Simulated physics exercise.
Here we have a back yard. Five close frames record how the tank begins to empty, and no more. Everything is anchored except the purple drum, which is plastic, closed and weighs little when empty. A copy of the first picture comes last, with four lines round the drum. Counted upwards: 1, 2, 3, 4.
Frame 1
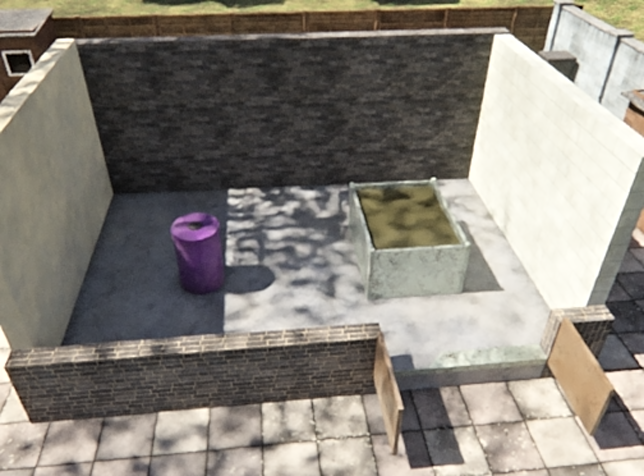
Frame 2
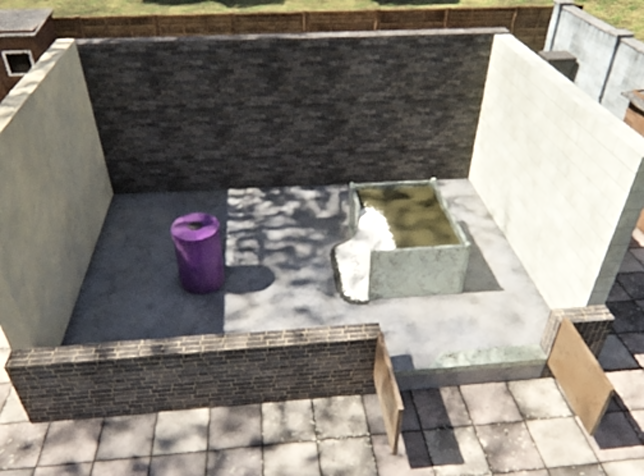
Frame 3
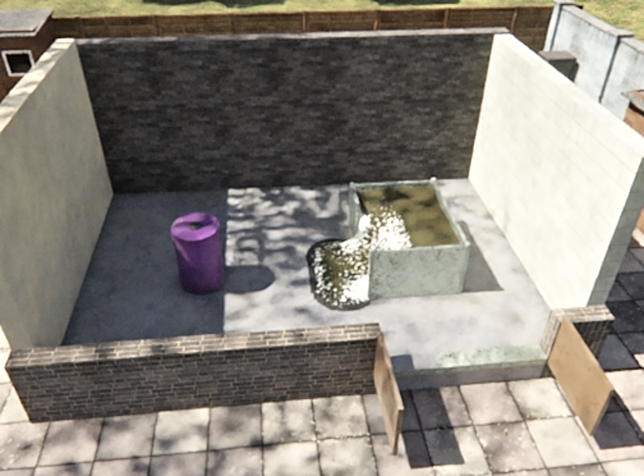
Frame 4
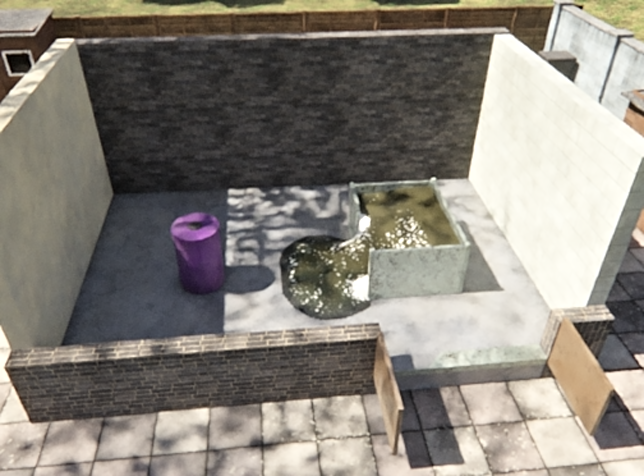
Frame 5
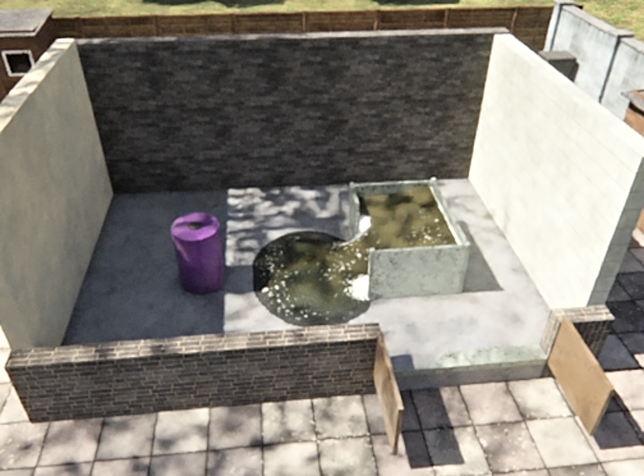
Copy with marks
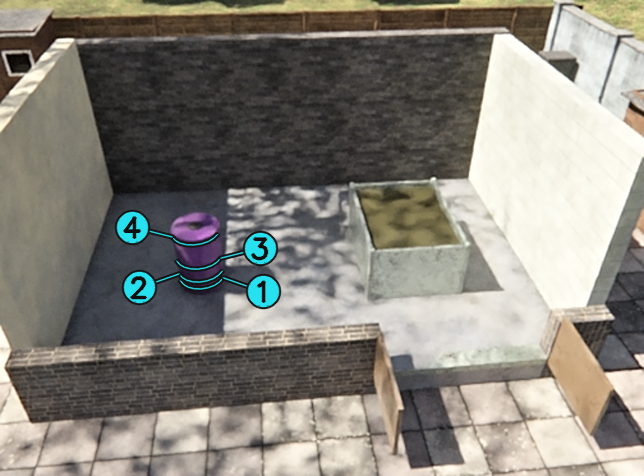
In a walled back yard, murky water burst from the left side of a full square tank in a white, foamy rush, then spread across the ground in a widening pool toward a purple drum.
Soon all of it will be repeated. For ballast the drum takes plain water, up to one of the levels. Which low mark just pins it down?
It is 3.
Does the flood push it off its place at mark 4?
No, not at all.
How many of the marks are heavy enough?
Two.
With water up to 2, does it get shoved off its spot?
Yes, that goes wrong.
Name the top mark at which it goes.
Mark 2.
On the marked copy, 1 at (201, 288); 2 at (199, 282); 3 at (197, 269); 4 at (193, 244); from the bottom up 1, 2, 3, 4.
If 1 is chosen, it is pushed about 3 times its own width away.
If 2 is chosen, it is pushed about its own width away.
If 3 is chosen, it does not move.
If 4 is chosen, it does not move.
